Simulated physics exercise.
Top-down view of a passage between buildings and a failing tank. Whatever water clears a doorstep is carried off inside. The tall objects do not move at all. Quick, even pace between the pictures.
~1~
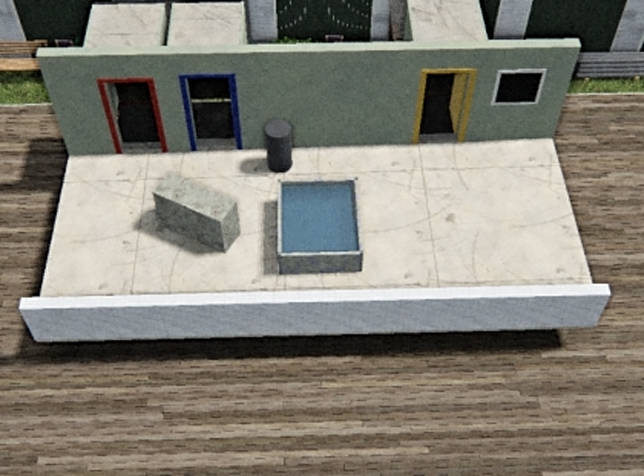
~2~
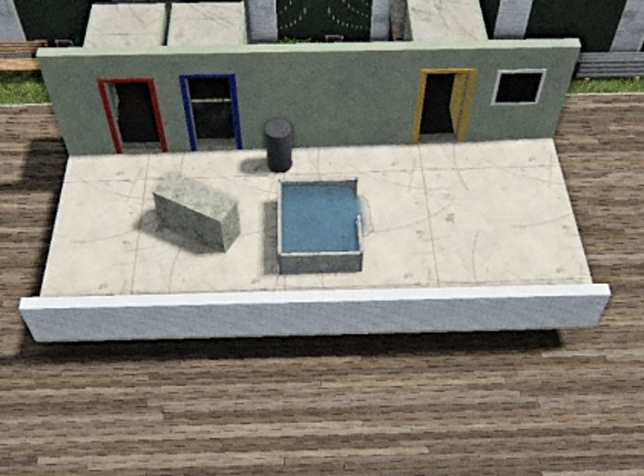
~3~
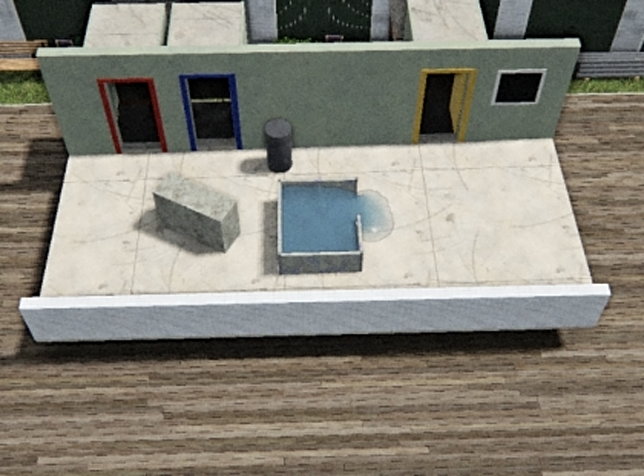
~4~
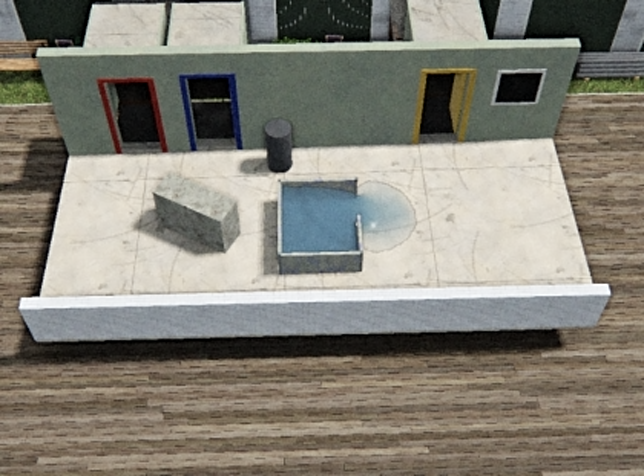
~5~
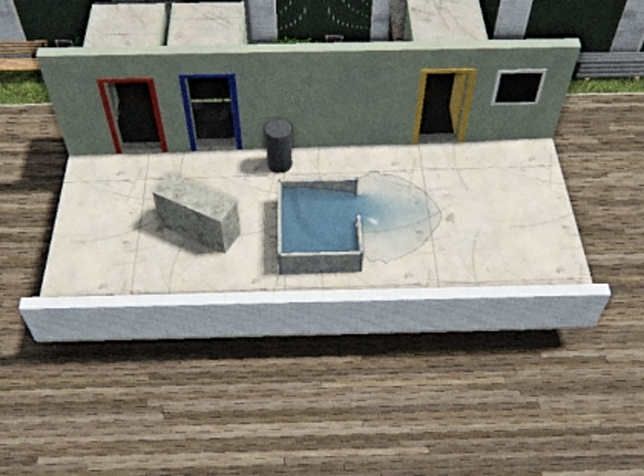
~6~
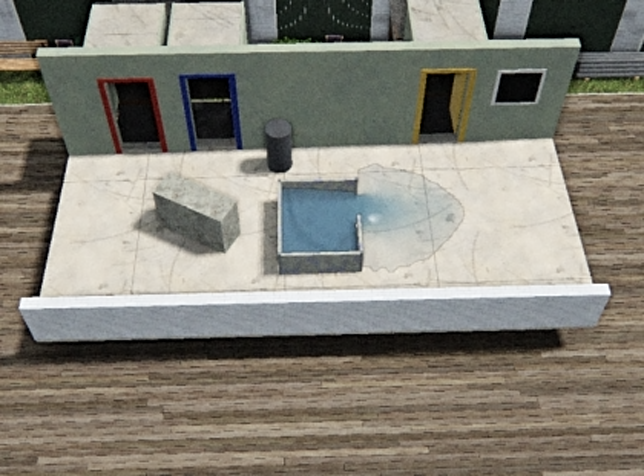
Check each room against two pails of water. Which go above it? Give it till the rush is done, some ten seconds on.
In order: The yellow door exceeds two buckets; the red door never exceeds two buckets; the blue door never exceeds two buckets.
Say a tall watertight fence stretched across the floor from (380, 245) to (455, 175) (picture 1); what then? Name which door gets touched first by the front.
The one in yellow.
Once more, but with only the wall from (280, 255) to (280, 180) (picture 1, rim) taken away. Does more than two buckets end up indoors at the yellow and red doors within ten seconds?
Note: Yellow door misses the line, red door crosses the line.
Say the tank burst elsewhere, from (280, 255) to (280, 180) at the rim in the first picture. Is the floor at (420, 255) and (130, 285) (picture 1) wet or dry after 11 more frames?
The first spot is spared, the second swamped.
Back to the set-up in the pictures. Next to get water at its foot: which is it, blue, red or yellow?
It's the yellow door.
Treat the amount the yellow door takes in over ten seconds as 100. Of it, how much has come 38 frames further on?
Estimate: Roughly 95 %.
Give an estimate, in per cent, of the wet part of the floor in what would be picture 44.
It comes to roughly 40 in a hundred.
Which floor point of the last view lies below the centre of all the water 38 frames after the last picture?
It is around (401, 221).
A moment on, water covers 25 % of the floor; the yellow door not reached, the red door not reached, the blue door not reached.
Next, water covers 35 % of the floor; the yellow door under two buckets in, the red door not reached, the blue door not reached.
Then, water covers 40 % of the floor; the yellow door over two buckets in, the red door not reached, the blue door not reached.
Later, water covers 40 % of the floor; the yellow door over two buckets in, the red door not reached, the blue door not reached.
In the end, water covers 50 % of the floor; the yellow door over two buckets in, the red door not reached, the blue door not reached.
